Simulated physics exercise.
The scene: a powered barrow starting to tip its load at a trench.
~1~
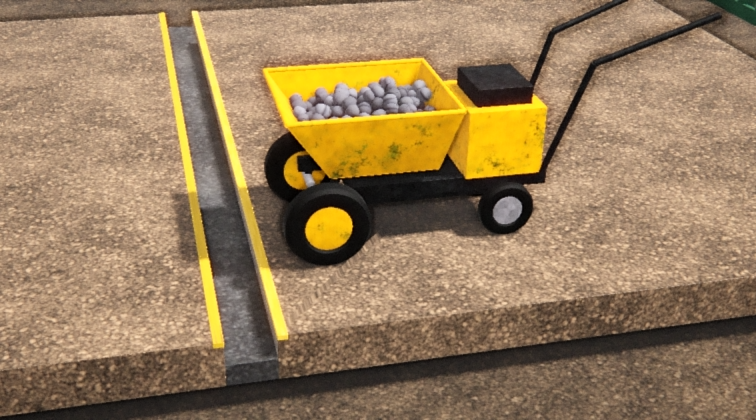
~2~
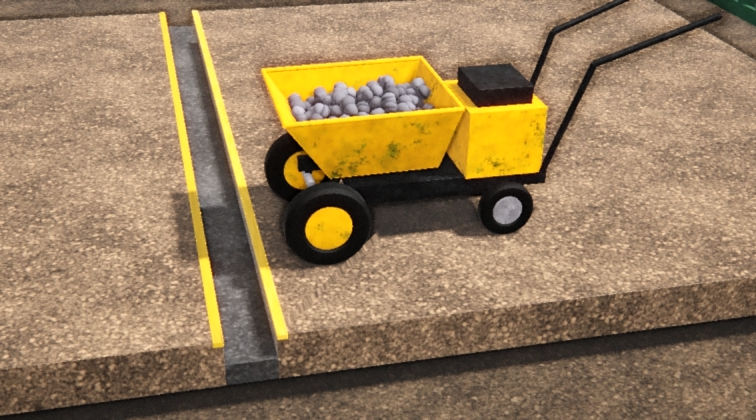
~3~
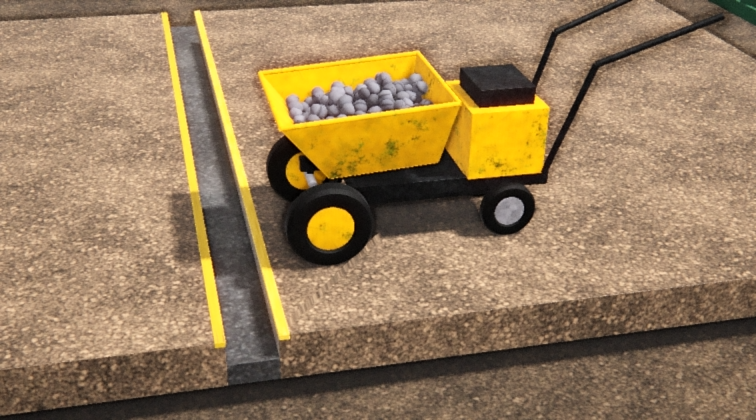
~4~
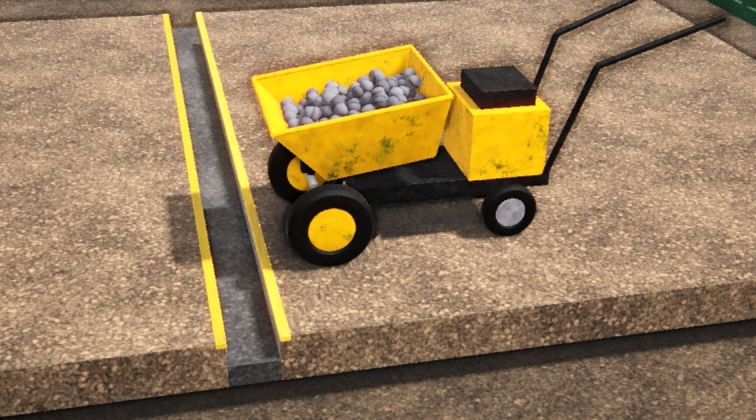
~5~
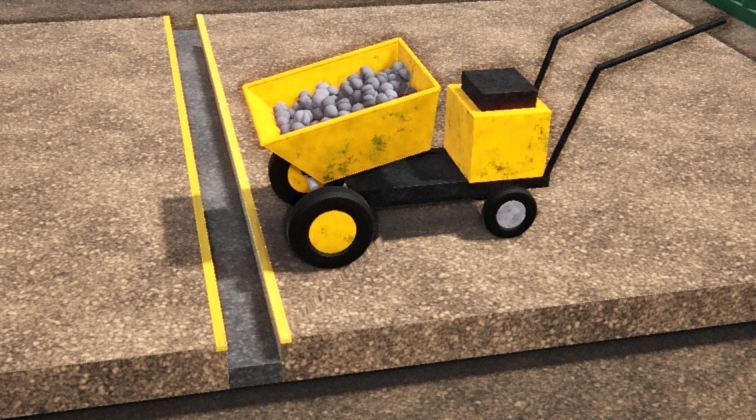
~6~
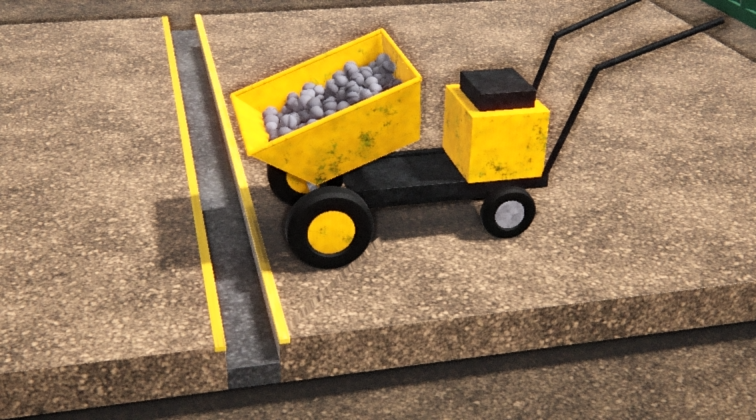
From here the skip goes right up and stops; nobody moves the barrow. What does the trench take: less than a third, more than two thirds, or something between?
It catches less than a third.
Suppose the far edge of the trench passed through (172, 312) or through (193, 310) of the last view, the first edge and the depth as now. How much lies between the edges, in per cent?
About 60 and 20 per cent.
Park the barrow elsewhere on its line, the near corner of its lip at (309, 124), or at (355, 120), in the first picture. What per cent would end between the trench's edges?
The first gives 30 %, the second 60 %.
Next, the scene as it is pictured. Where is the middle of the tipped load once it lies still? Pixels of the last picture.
At about (145, 246).
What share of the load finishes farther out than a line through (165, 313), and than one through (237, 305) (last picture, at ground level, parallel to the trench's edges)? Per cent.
First some 50, then 80 per cent.
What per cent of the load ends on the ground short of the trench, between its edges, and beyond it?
About: Short 0, between 0, beyond 80 per cent.
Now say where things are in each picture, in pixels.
The first frame shows lip of the skip at (287, 126), level; top of the load at (378, 105), round cobbles; first edge of the trench at (272, 297); far edge at (212, 304), the trench under half as wide as the skip, and about half as deep as wide.
The second frame shows lip of the skip at (285, 126), tipped barely; top of the load at (377, 104).
The third frame shows lip of the skip at (281, 129), tipped barely; top of the load at (374, 102).
The fourth frame shows lip of the skip at (274, 135), tipped a little; top of the load at (382, 101).
The fifth frame shows lip of the skip at (263, 144), tipped a little; top of the load at (372, 85).
The sixth frame shows lip of the skip at (250, 153), tipped clearly; top of the load at (367, 91); first edge of the trench at (274, 300); far edge at (214, 307).
Soon after the last picture, skip tipped steeply; all in the skip.
A little later, skip tipped right over; about two thirds in the skip; about a third beyond it; a stray few falling.
Later still, skip tipped right over; about a quarter in the skip; a stray few in or heaped over the trench; most beyond it.
At rest, skip tipped right over; about a quarter in the skip; a stray few in or heaped over the trench; most beyond it.
